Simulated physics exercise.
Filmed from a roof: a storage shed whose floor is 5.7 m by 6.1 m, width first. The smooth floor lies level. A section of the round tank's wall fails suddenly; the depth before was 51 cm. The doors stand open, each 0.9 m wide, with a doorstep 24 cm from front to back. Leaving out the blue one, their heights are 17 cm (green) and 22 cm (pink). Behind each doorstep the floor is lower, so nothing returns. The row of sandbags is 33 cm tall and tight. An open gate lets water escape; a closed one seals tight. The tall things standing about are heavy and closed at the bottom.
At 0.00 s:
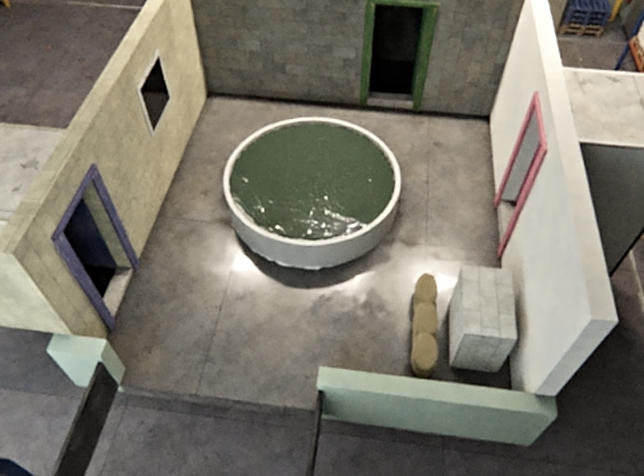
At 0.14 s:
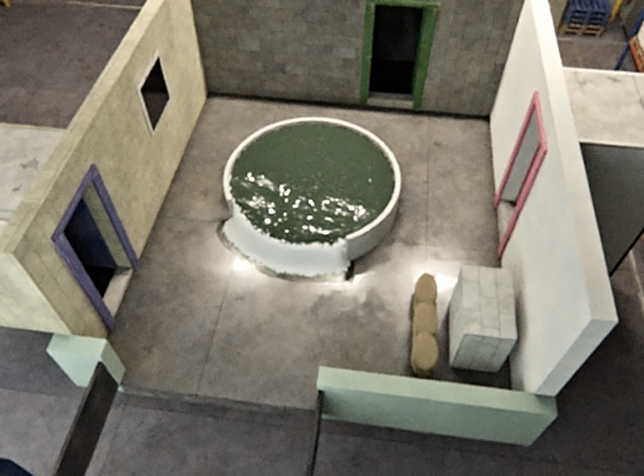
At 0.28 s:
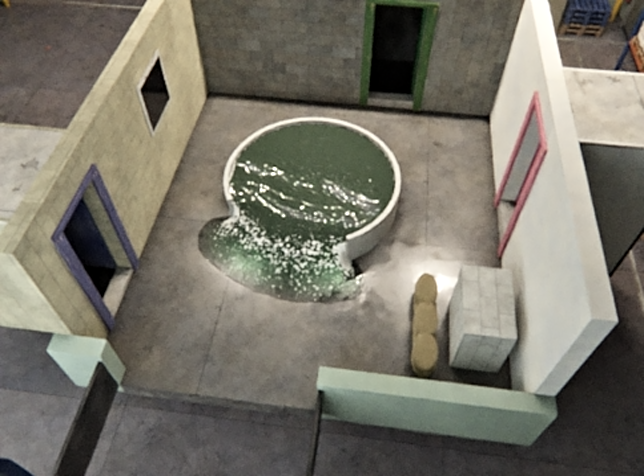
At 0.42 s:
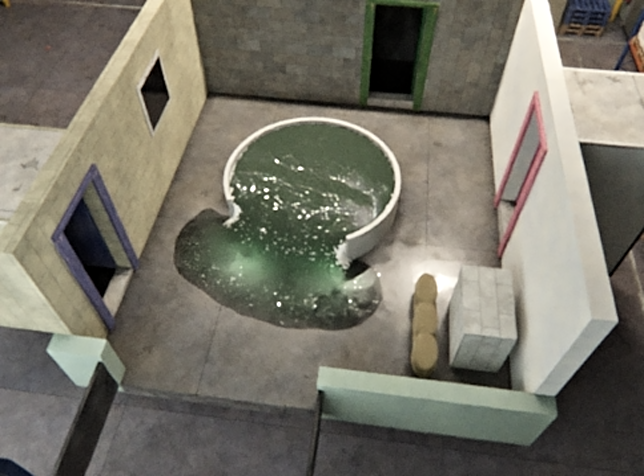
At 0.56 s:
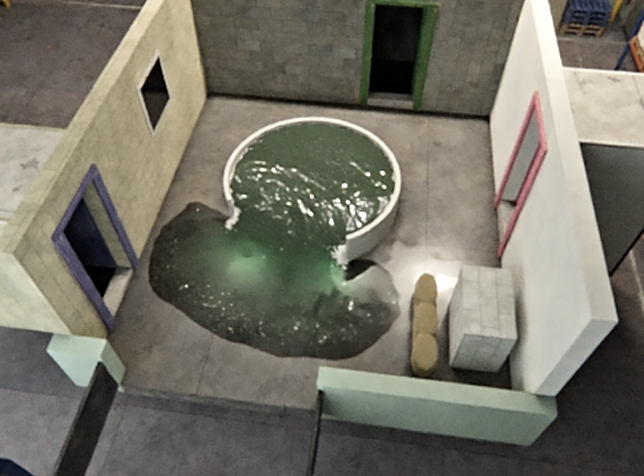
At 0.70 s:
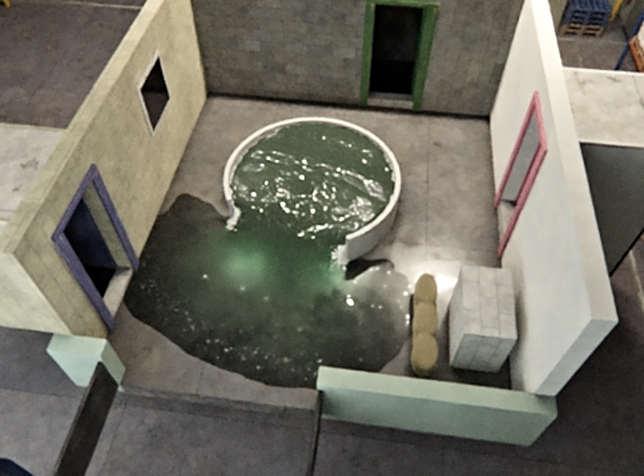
At the start, a round white-walled tank of green water stands whole on a grey floor between walls with blue, green and pink doorways. Its near side gives way and water pours out, then spreads across the floor in a widening dark pool, nearing the blue doorway and the tan sacks.
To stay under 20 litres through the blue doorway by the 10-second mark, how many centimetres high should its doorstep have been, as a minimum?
It would have to be roughly 15 cm high.
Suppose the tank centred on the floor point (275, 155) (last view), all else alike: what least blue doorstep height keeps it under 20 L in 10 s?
Some 14.0 cm.
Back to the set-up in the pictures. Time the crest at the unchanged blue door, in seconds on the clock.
Around 3.0 s.
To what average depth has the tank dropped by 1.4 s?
Roughly 35 cm on average.
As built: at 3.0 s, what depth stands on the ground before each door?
In cm: Blue 19, green 0, pink 0.
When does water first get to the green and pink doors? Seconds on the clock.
Green 9.5 s, pink 3.8 s.
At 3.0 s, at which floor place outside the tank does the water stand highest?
At about (101, 352).
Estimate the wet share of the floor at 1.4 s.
About 35 per cent.
After 1.4 s water covers 35 % of the floor, deepest (32 cm) near (96, 364); 15 cm at the blue door, 4 litres in over its 9 cm doorstep.
After 3.0 s water covers 40 % of the floor, deepest (24 cm) near (101, 352); 19 cm at the blue door, 48 litres in over its 9 cm doorstep.
After 10.0 s water covers 85 % of the floor, deepest (5 cm) near (96, 364); 5 cm at the blue door, 101 litres in over its 9 cm doorstep.
At the blue door as built, the water arrived by 0.8 s and peaked near 19 cm at 3.0 s.
With a doorstep of 13 cm, 41 litres would have come in within the 10 s; with 17.5 cm, 9 litres. So under 20 litres takes about 15 cm.
